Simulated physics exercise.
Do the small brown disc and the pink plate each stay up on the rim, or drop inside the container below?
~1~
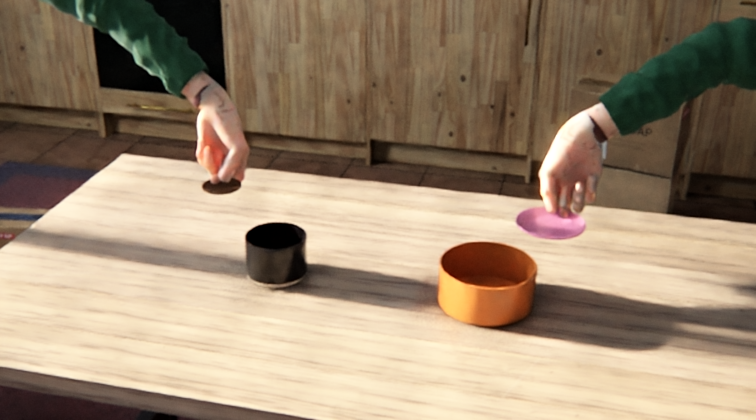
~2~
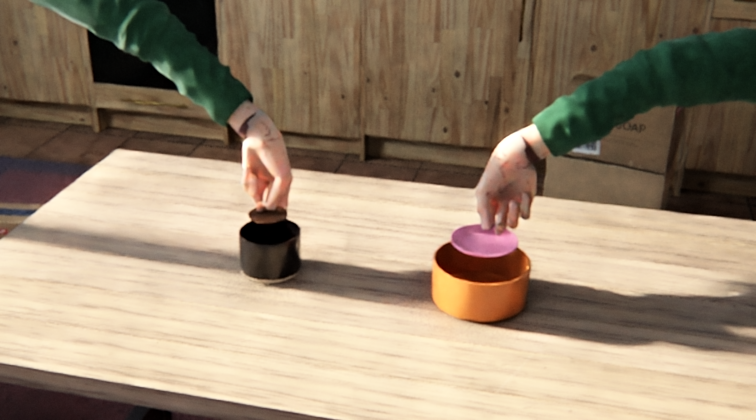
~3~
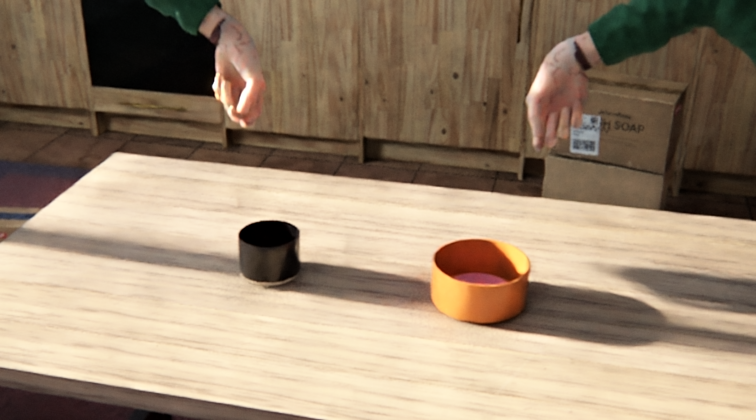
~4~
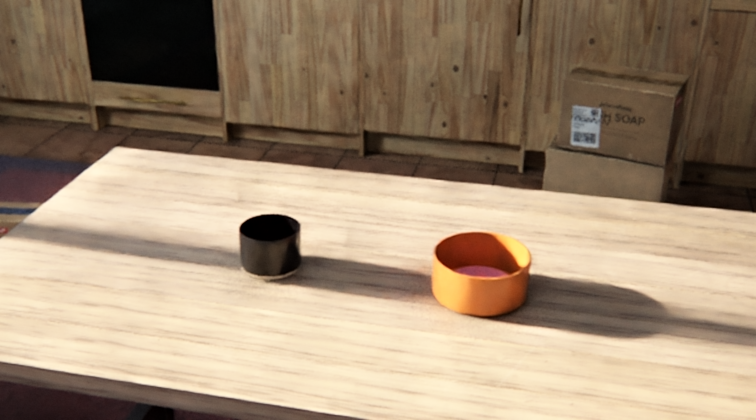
Both drop inside. The brown disc slips past the rim of the black container and out of sight, and the pink plate ends up down inside the orange one.
